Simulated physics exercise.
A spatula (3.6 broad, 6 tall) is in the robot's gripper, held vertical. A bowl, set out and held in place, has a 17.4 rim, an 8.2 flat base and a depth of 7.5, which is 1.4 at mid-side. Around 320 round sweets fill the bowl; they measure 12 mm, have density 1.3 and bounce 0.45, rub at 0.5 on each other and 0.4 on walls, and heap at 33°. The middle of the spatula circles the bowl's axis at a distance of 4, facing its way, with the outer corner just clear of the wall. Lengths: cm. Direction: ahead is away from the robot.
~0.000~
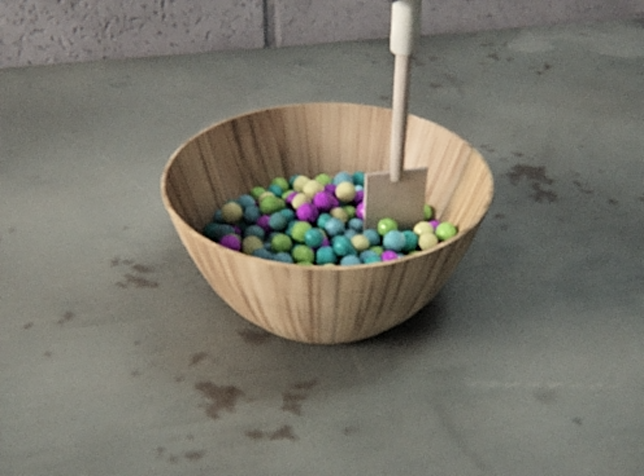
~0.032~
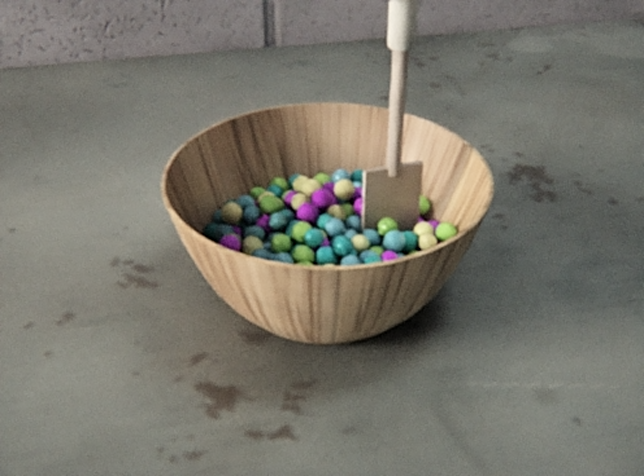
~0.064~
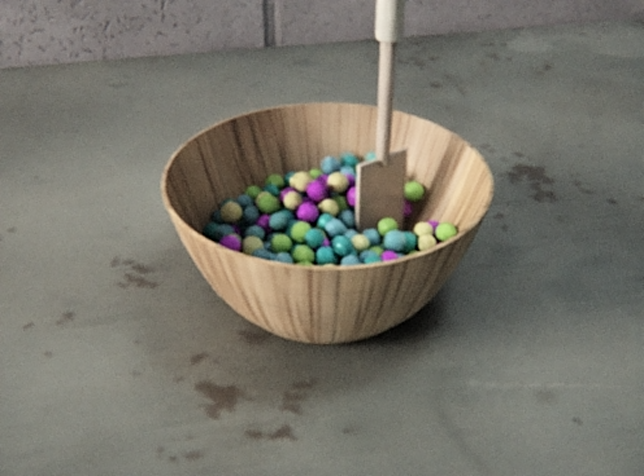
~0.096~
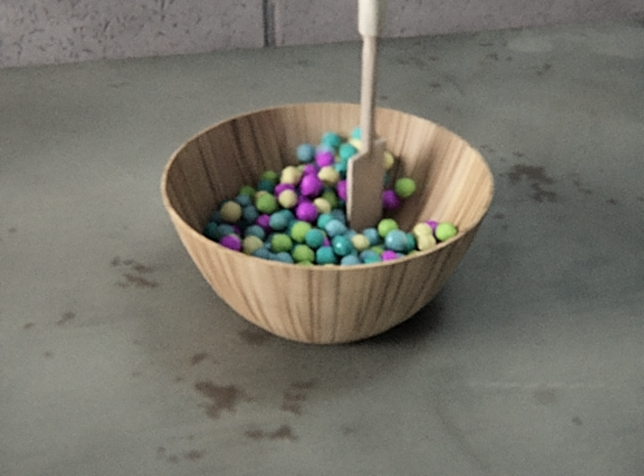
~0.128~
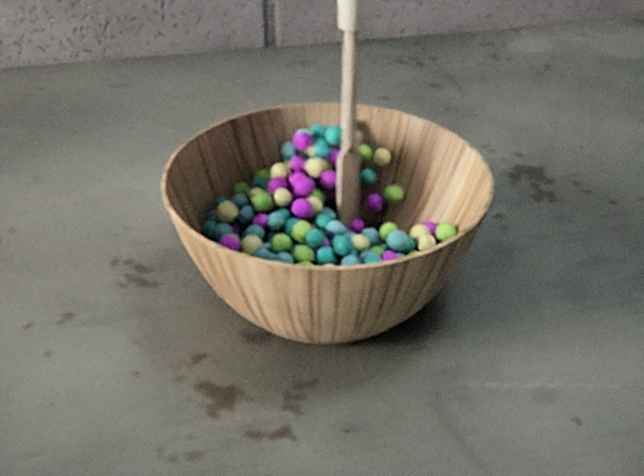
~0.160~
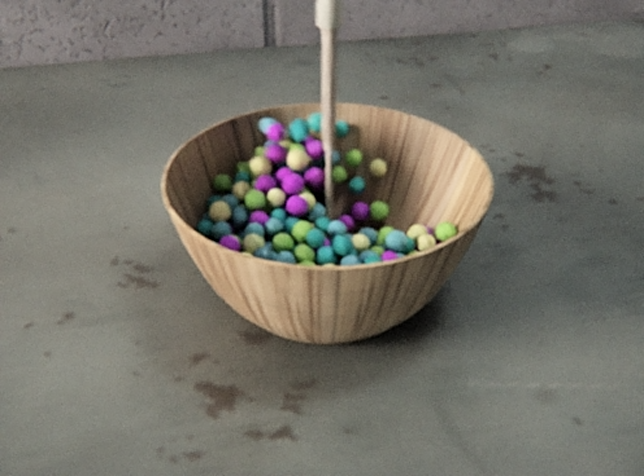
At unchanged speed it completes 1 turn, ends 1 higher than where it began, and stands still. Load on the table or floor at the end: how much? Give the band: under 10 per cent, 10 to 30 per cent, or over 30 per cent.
Band: Under 10 per cent.
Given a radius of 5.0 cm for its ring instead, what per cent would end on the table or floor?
In that case some 5 %.
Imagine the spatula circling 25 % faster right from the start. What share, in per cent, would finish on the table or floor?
Then roughly 5 %.
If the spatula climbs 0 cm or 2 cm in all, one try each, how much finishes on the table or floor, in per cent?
Roughly 5 and 0 per cent.
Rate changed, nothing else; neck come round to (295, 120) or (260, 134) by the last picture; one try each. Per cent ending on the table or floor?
First try: About 10 %; second try: About 20 %.
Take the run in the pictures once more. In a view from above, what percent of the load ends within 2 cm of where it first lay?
Roughly 5 percent of the load.
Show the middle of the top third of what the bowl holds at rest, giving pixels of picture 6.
Looks like roughly (368, 178) to me.
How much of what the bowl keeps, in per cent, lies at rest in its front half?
Around 35 per cent of what the bowl keeps.
By 0.36 s, 185° round, highest piece 9 above the table; 323 in the bowl.
By 0.57 s, 294° round, highest piece 9 above the table; 321 in the bowl, 2 on the table or floor.
By 0.87 s, 0° round, highest piece 7 above the table; 321 in the bowl, 2 on the table or floor.
By 1.57 s, 0° round, highest piece 7 above the table; 321 in the bowl, 2 on the table or floor.
Final count, 321 in the bowl, 2 on the table or floor. That is 1 % on the table or floor.
